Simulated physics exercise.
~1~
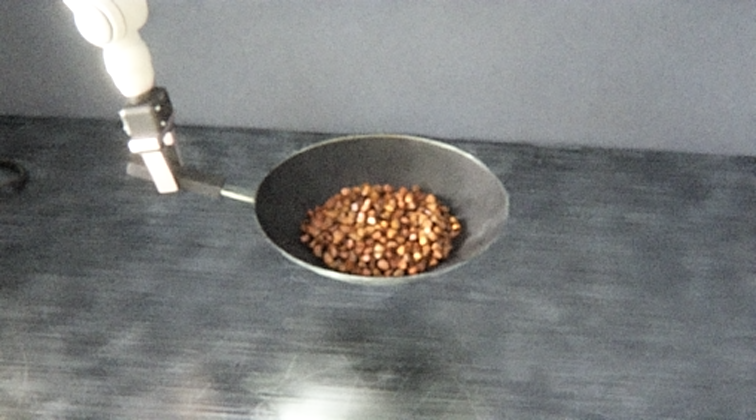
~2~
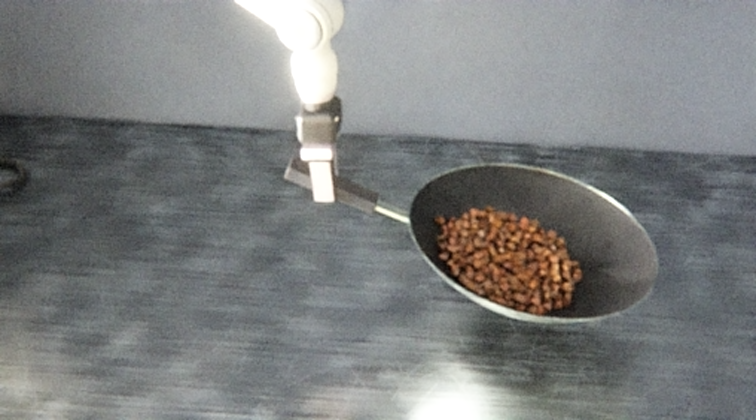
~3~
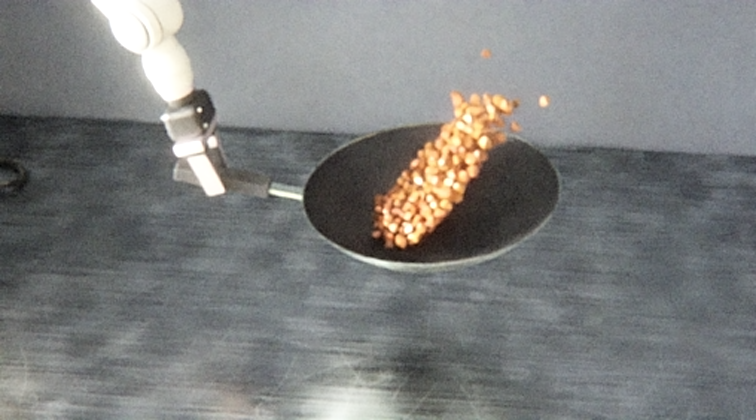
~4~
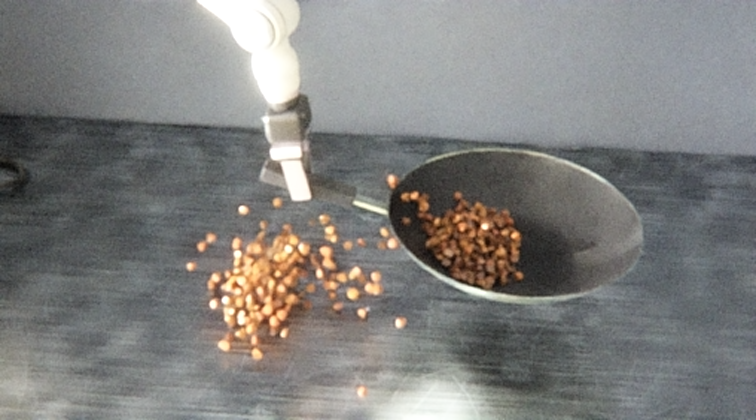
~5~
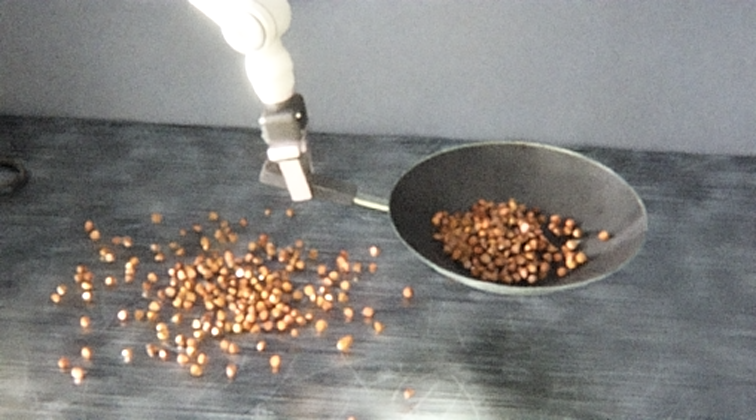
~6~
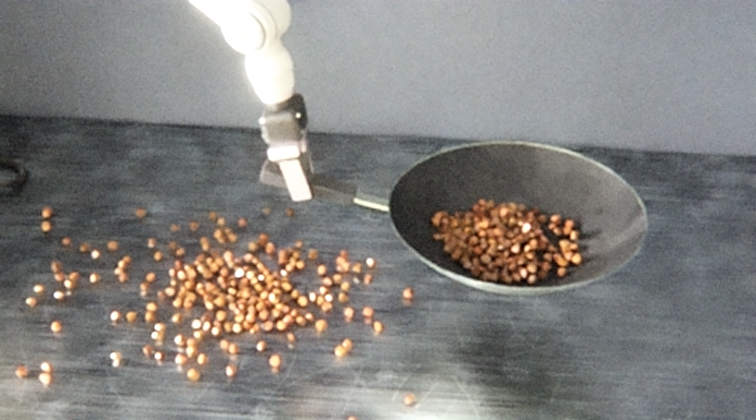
A white robot arm at the upper left grips the handle of a dark wok holding a heap of brown pellets, seen from slightly above over a dark, streaky grey table against a plain grey wall. The arm swings the wok to the right, then pulls it back left, and the pellets fly up in a slanting stream. As the wok moves right again, many pellets drop onto the table below the gripper. They scatter and roll outward to the left. Finally the wok hangs still, roughly half its load remaining inside.
